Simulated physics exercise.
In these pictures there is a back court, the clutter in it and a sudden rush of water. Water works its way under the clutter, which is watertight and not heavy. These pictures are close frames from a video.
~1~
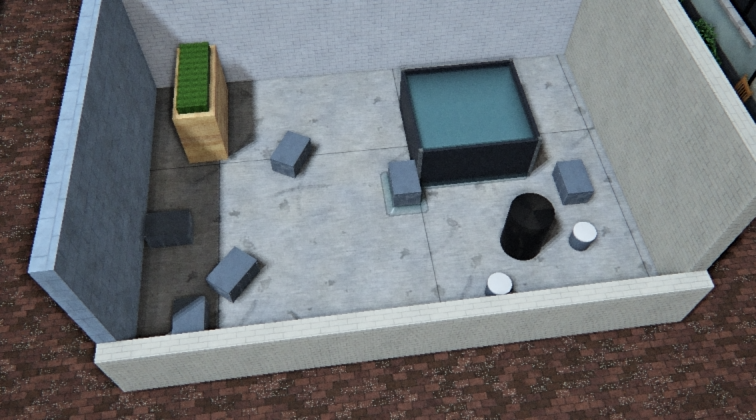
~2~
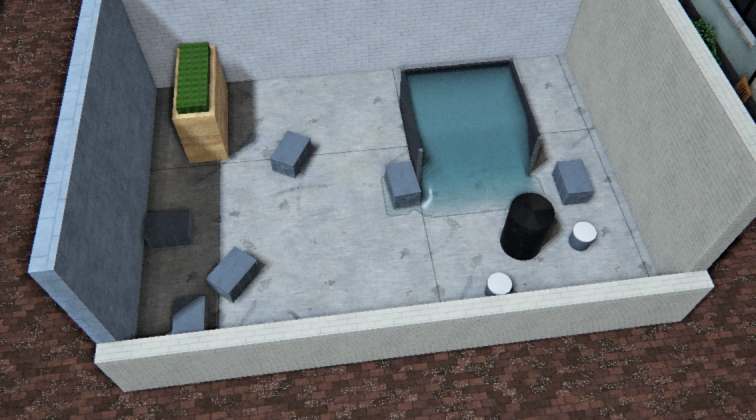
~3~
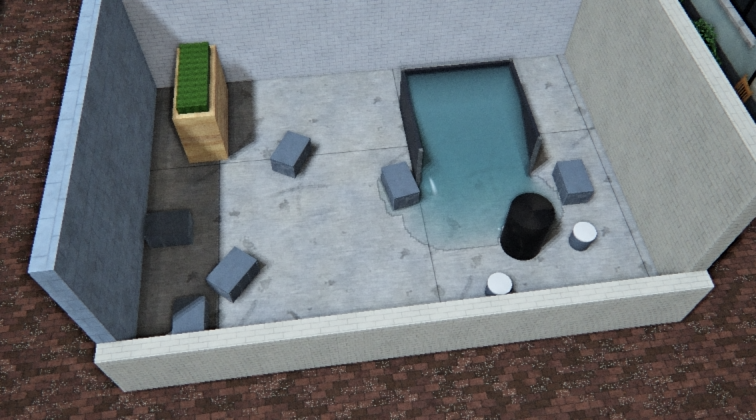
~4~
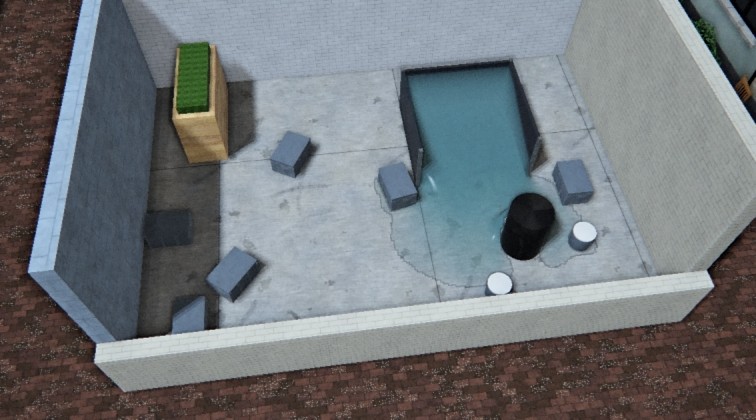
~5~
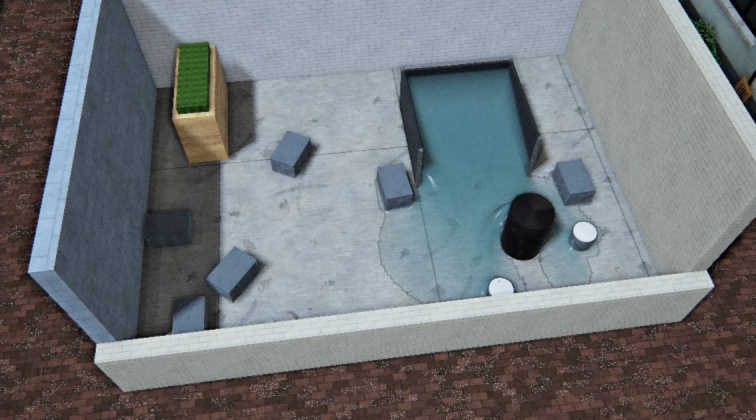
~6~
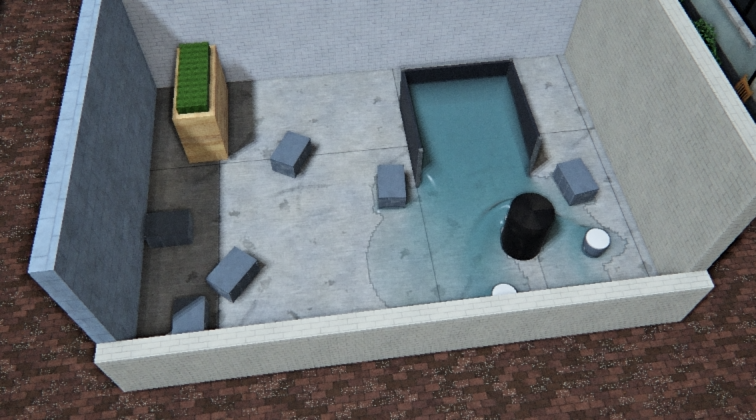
In a walled back court, water rushes from a tank and nudges a crate, then a pail.
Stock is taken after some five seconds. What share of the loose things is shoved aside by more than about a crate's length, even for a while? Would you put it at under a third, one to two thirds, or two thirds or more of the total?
I would put it at two thirds or more of the total.
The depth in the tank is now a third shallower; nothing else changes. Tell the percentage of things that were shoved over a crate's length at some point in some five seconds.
About 80 %.
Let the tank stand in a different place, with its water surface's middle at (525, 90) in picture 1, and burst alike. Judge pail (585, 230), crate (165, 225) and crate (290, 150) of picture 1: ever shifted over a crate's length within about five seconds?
Taking them in order, went past that, went past that, fell short.
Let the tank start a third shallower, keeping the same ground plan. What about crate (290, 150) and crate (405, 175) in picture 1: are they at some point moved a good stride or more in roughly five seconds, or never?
Lab note, in order: Stayed below that mark / stayed below that mark.
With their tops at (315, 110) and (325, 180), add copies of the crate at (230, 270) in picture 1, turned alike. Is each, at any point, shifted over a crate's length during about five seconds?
First falls short, second falls short.
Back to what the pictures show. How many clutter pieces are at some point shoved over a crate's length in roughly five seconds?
The count is 6.
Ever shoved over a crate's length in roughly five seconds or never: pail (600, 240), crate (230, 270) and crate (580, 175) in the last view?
Went a long way, went a long way, went a long way.
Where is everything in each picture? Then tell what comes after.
In the first picture, a pail at (585, 231), on the bottom; a crate at (405, 177) rests on the ground; 0 of 8 have shifted.
In the second picture, a pail at (585, 231) rests on the ground; a crate at (403, 178) rests on the ground; 0 of 8 have shifted.
In the third picture, a pail at (585, 231), on the bottom; a crate at (400, 179) rests on the ground, close to its start; 1 of 8 have shifted.
In the fourth picture, a pail at (585, 231), on the bottom; a crate at (397, 180), on the bottom, close to its start; 1 of 8 have shifted.
In the fifth picture, a pail at (585, 231) rests on the ground; a crate at (395, 180) rests on the ground, close to its start; 2 of 8 have shifted.
In the sixth picture, a pail at (598, 238) rests on the ground, close to its start; a crate at (391, 181) rests on the ground, close to its start; 3 of 8 have shifted.
A moment on, 1 of 8 are well off their spots; 1 afloat.
Next, 3 of 8 are well off their spots; 2 afloat.
Later, 6 of 8 are well off their spots; 6 afloat.
In the end, 6 of 8 are well off their spots, and 6 have been at some point; 6 afloat.
